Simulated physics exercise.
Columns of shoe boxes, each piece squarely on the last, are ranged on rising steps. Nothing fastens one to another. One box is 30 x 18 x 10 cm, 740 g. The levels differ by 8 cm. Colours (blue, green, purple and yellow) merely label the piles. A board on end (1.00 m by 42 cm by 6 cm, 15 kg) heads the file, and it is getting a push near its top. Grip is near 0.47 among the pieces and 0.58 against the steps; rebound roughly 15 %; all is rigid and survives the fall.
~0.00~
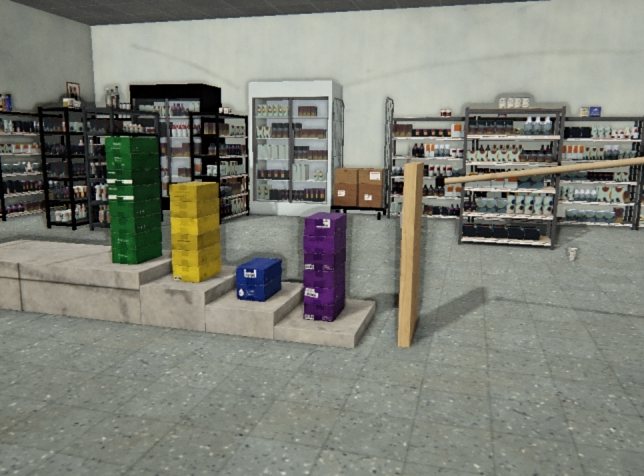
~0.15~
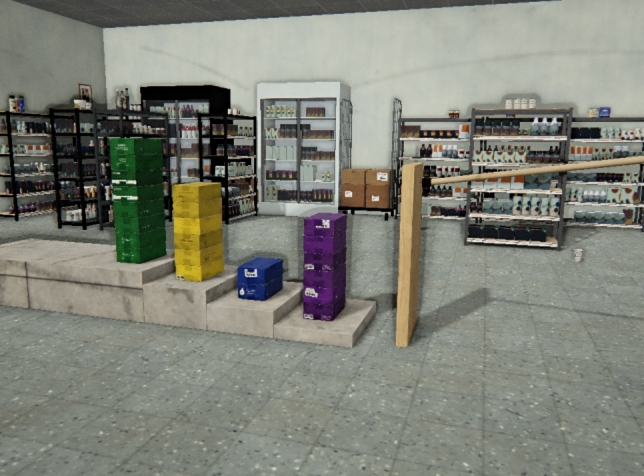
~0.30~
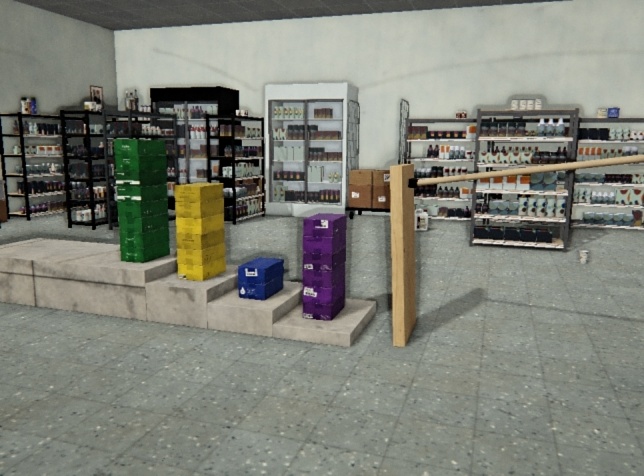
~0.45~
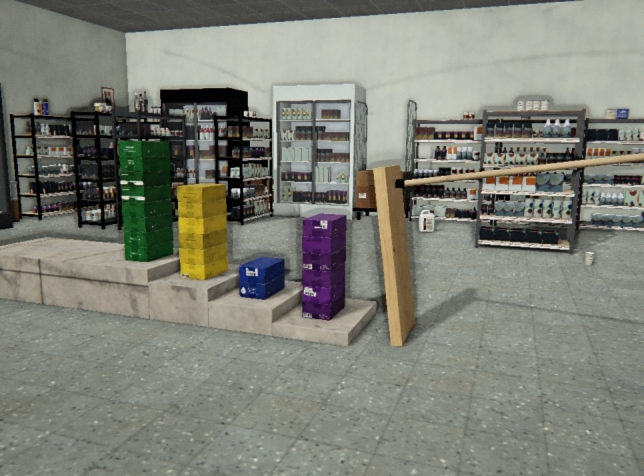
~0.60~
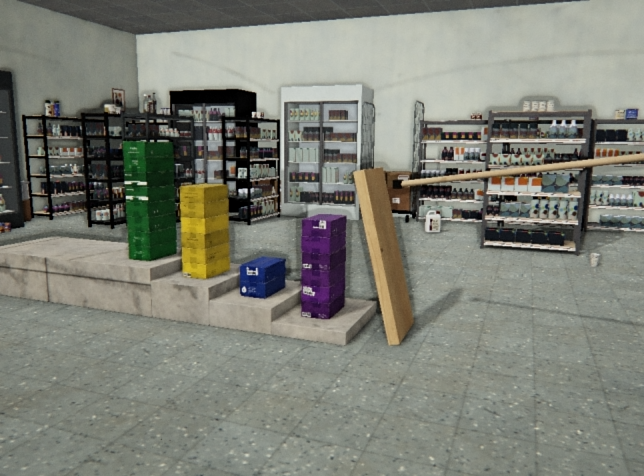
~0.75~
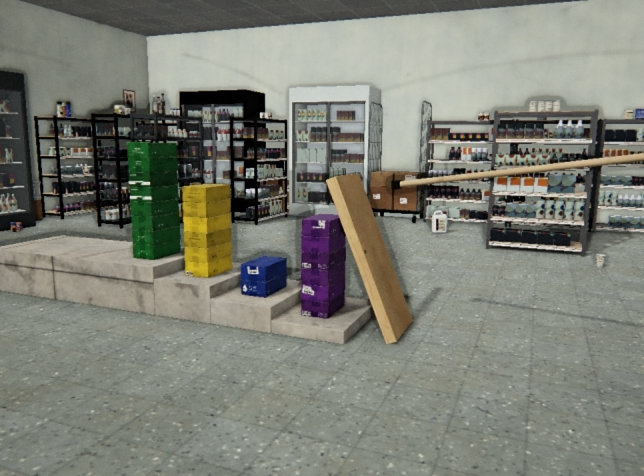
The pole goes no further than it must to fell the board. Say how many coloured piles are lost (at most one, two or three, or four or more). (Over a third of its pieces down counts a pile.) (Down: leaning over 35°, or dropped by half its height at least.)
It takes at most one of them.
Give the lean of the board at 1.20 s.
About 60°.
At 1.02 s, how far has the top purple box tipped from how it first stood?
Roughly 25°.
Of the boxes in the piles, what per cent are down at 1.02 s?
By then 0 per cent.
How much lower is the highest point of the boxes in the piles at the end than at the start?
Some 0 cm lower.
Around 1.02 s, board 44° from upright; none of the 22 boxes down, 6 disturbed; top purple box tipped 23°, 37 mm lower.
Around 1.20 s, board 60° from upright; 4 of the 22 boxes down; top purple box tipped 16°, 10 cm lower; top blue box displaced 19 cm.
Finally (2.0 s), board 63° from upright; 4 of the 22 boxes down; top purple box tipped 5°, 13 cm lower; top yellow box displaced 23 mm. Wrecked, purple. Seen by the last camera, middles, top purple box near (225, 237), top yellow box near (204, 193).
